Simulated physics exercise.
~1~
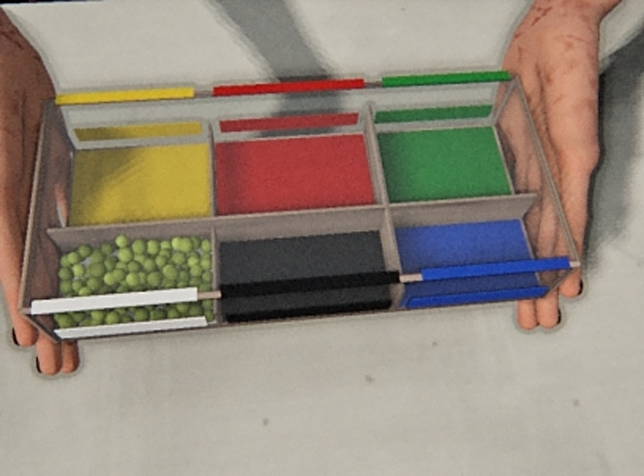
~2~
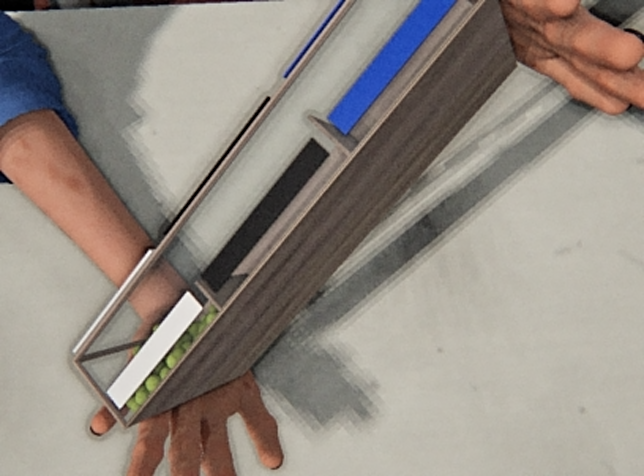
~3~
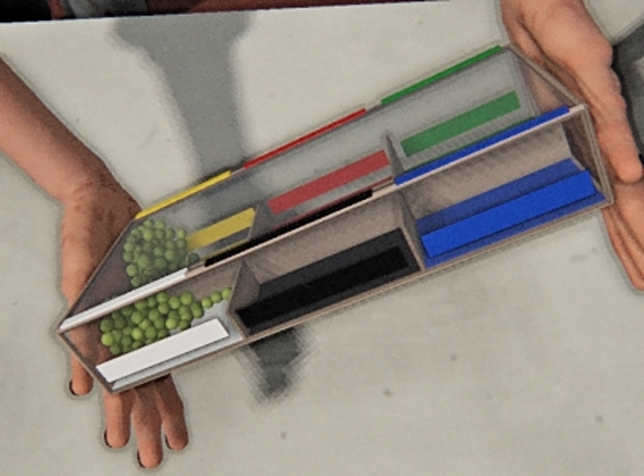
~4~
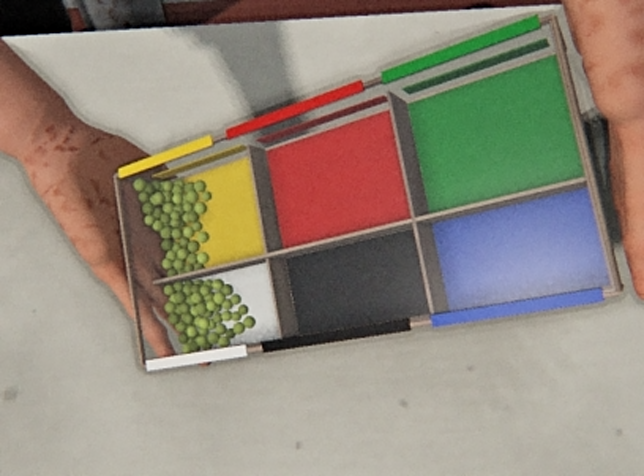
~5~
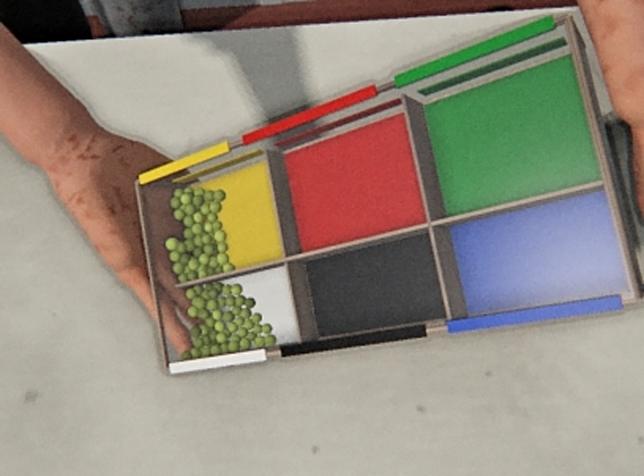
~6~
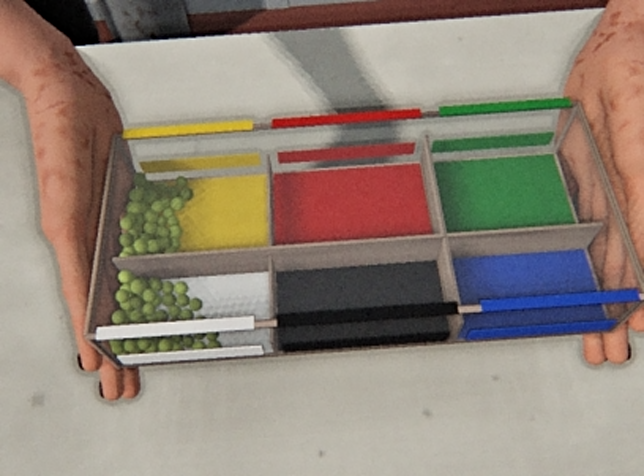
Over a pale tabletop, two hands tilt a divided box until peas fill white and yellow compartments.
